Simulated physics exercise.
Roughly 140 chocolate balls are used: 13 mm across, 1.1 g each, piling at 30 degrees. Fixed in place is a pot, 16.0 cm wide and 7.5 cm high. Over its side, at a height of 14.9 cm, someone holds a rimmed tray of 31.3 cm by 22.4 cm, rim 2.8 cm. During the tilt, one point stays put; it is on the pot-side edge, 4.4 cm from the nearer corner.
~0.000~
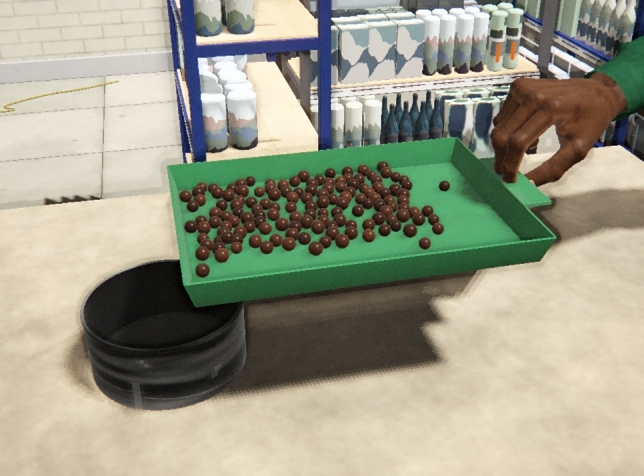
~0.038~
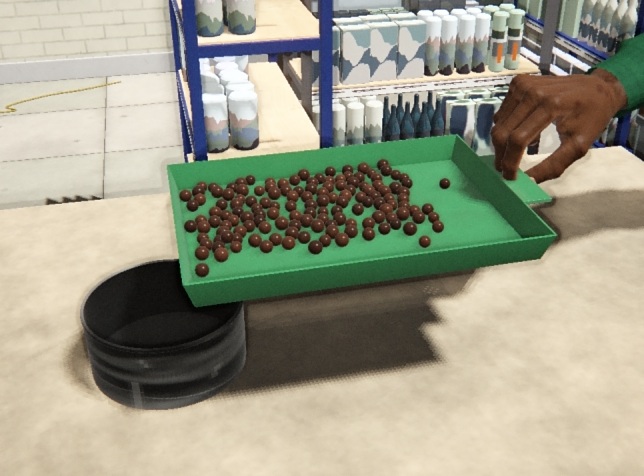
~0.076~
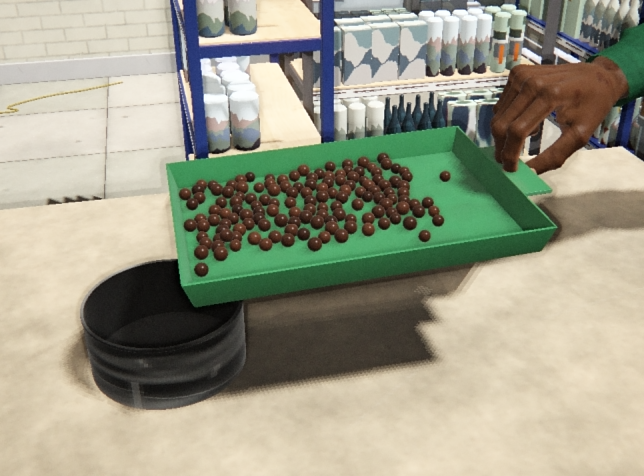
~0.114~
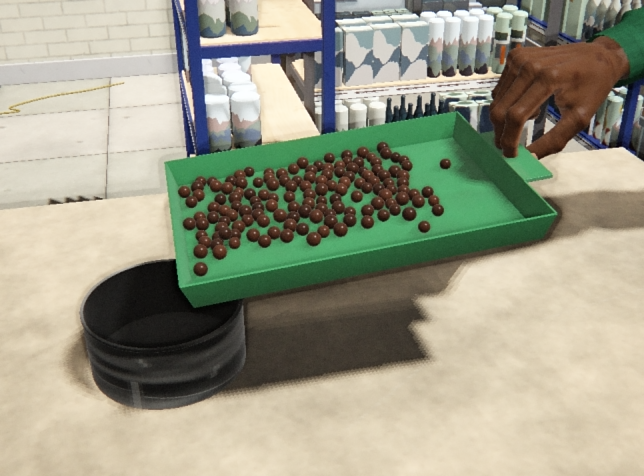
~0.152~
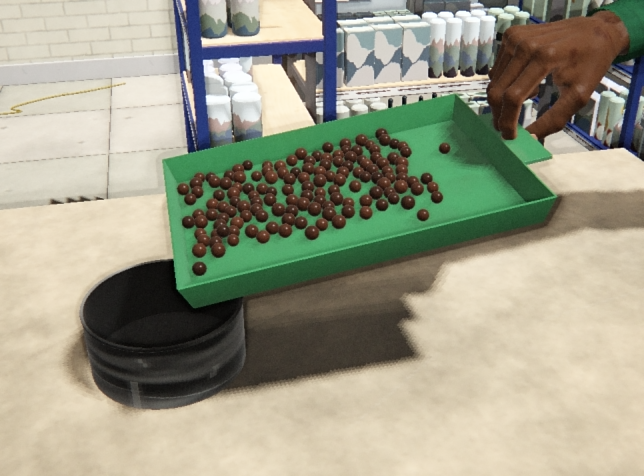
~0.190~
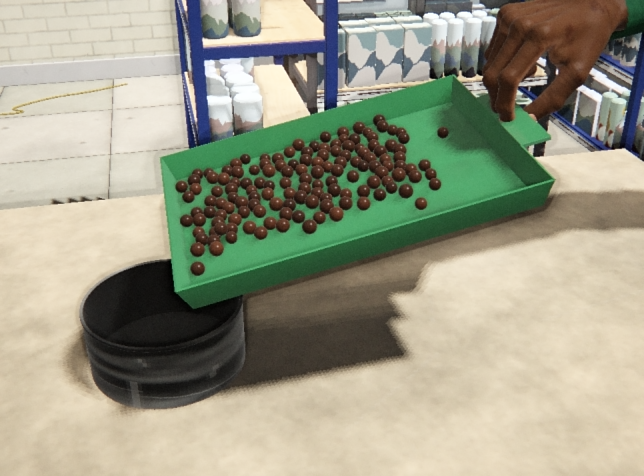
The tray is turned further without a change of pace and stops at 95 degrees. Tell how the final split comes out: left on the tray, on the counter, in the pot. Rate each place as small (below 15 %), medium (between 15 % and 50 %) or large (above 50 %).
Left on the tray - small; counter - large; pot - medium.
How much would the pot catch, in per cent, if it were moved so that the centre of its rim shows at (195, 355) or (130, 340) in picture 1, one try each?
That gives roughly 65 per cent and then 75 per cent.
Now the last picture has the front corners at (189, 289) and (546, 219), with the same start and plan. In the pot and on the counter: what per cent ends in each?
Pot: 0, counter: 100.
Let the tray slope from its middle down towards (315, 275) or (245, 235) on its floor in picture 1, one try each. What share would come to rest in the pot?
That would be close to 0 per cent and then close to 65 per cent.
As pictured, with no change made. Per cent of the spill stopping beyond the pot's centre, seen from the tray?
Near 80 in a hundred.
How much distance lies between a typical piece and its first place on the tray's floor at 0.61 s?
By then it sits near 9 cm from where it began.
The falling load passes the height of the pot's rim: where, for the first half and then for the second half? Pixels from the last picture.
I'd mark about (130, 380) for the first half, then (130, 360) for the second.
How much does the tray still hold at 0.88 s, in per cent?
It's roughly 85 percent.
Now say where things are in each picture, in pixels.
In the first picture, tray tilt 0 degrees, front corners at (193, 279) and (544, 234); middle of the pieces at (311, 207); pot at (163, 301).
In the second picture, tray tilt 1 degrees, front corners at (193, 278) and (544, 232); middle of the pieces at (311, 206).
In the third picture, tray tilt 2 degrees, front corners at (191, 279) and (544, 224); middle of the pieces at (310, 202).
In the fourth picture, tray tilt 5 degrees, front corners at (189, 280) and (545, 211), lowest corner left front; middle of the pieces at (309, 195).
In the fifth picture, tray tilt 9 degrees, front corners at (187, 281) and (544, 194), lowest corner left front; middle of the pieces at (308, 187).
In the sixth picture, tray tilt 12 degrees, front corners at (185, 283) and (542, 178), lowest corner left front; middle of the pieces at (305, 179); pot at (162, 300). The tray's pace is about 95 degrees a second.
Then, at 0.61 s, tilt 52 degrees; the tray holds 100 %, the pot 0 %.
Then, at 0.88 s, tilt 78 degrees; the tray holds 85 %, the pot 0 %.
Then, at 1.27 s, tilt 95 degrees; the tray holds 0 %, the pot 20 %.
In the end, at 2.3 s, tray 0 %, counter 80 %, pot 20 %.
